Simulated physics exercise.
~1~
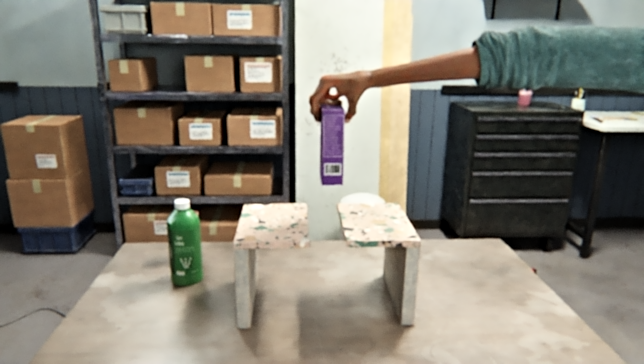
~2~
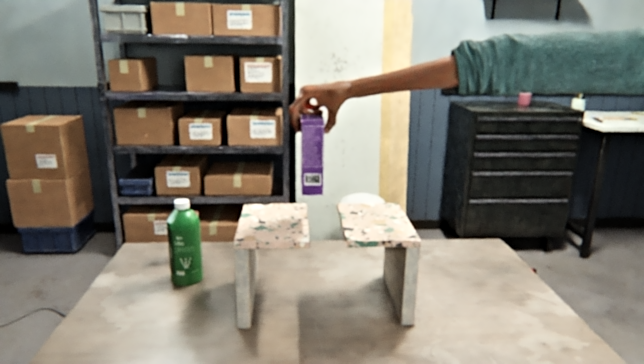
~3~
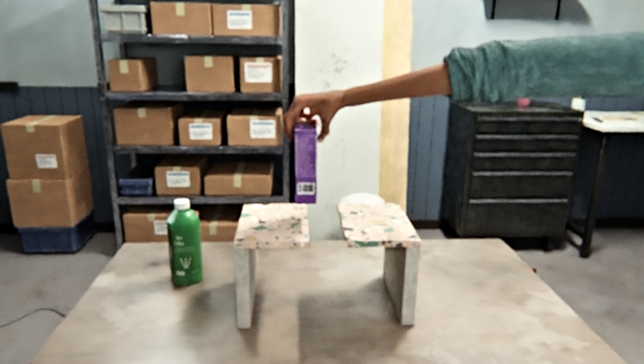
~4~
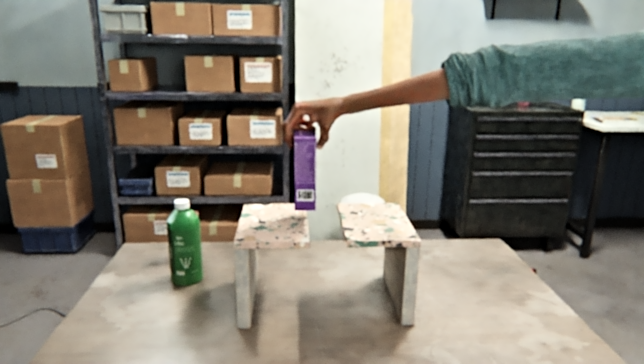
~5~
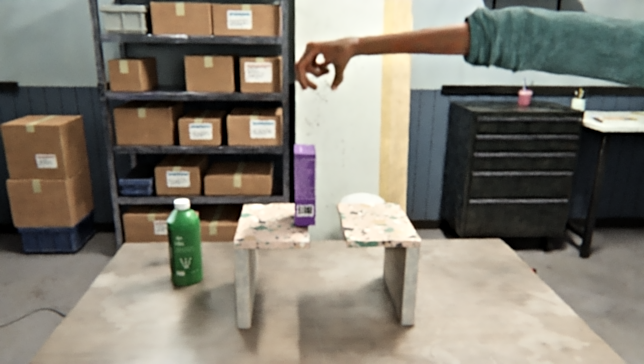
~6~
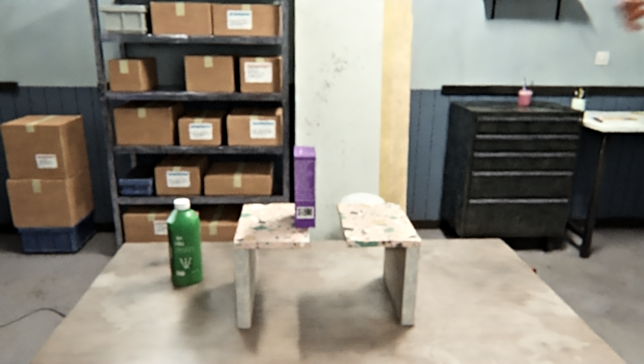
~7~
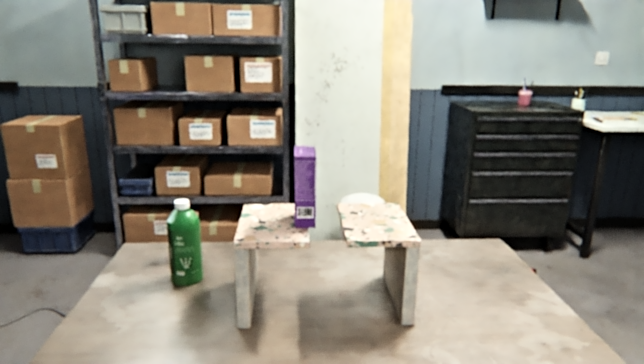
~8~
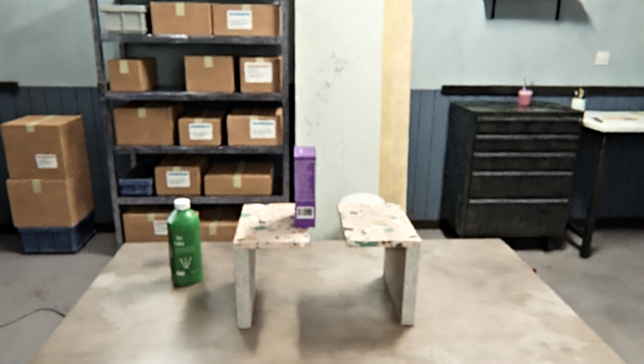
A purple packet is lowered by a hand onto the left ledge and stays upright.
